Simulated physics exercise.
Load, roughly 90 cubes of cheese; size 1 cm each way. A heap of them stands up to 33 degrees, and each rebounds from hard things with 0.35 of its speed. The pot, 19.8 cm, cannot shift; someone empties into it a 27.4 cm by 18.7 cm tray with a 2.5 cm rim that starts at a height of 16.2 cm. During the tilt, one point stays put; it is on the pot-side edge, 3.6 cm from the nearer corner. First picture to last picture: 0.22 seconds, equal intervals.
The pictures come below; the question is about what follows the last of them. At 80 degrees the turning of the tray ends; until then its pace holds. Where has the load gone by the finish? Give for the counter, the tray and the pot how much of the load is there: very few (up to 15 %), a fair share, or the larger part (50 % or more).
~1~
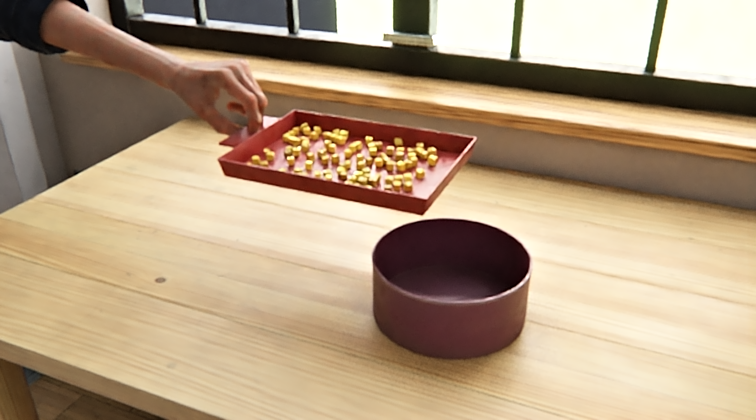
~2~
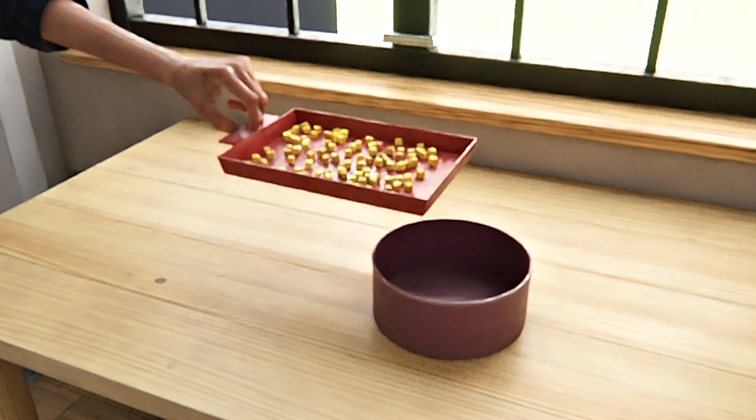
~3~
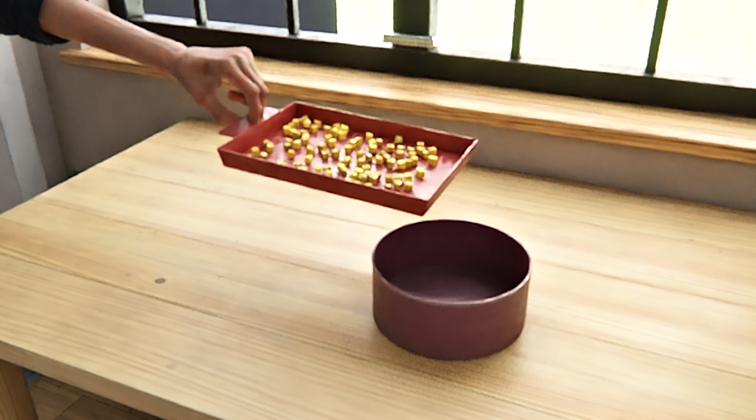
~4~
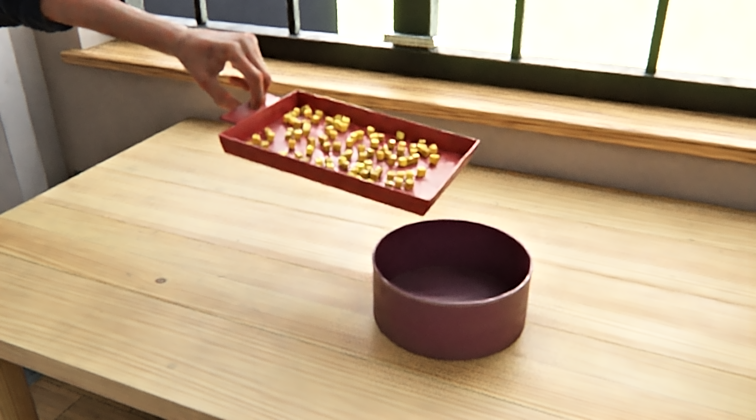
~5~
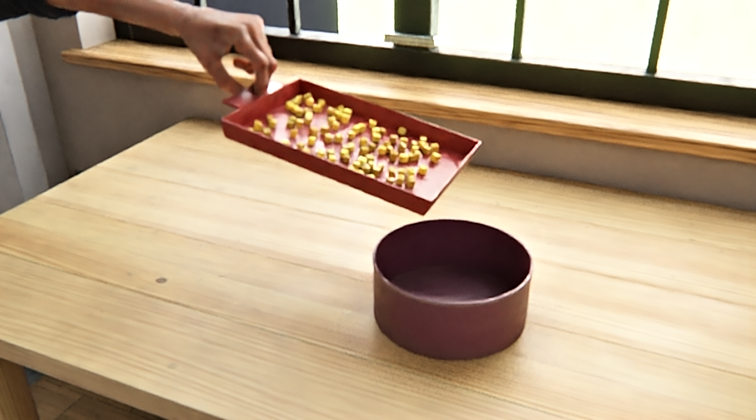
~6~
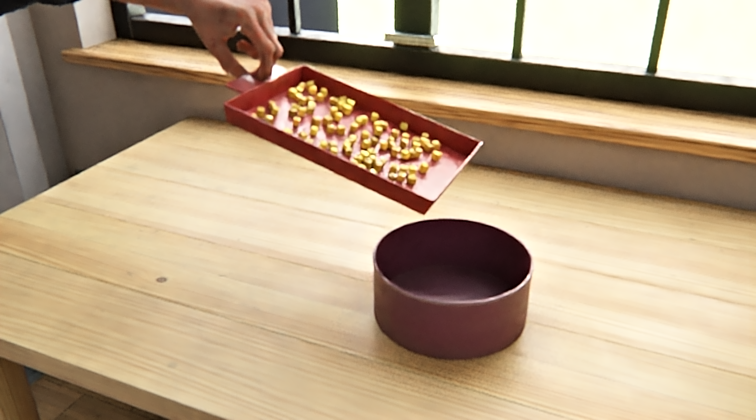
Counter: A fair share, tray: A fair share, pot: A fair share.
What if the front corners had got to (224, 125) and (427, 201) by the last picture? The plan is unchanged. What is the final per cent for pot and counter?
Pot 50; counter 10.
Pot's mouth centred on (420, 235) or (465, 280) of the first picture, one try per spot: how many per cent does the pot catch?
The shares would be near 10 and 20 per cent respectively.
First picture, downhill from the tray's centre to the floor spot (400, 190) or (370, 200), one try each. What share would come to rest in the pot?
Roughly 55 per cent on the first try and 35 per cent on the second.
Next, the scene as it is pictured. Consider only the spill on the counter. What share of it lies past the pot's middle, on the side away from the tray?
About 100 per cent.
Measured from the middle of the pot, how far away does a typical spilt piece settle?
I'd say close to 24 centimetres.
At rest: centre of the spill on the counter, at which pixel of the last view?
Around (589, 270).
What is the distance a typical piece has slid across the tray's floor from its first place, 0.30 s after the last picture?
Displacement on the tray: About 3 cm.
Then, 0.30 s after the last picture, tilt 47 degrees; the tray holds 100 %, the pot 0 %.
Then, 0.51 s after the last picture, tilt 69 degrees; the tray holds 95 %, the pot 0 %.
Then, 0.83 s after the last picture, tilt 80 degrees; the tray holds 45 %, the pot 25 %.
In the end, counter 30 %, tray 45 %, pot 25 %.
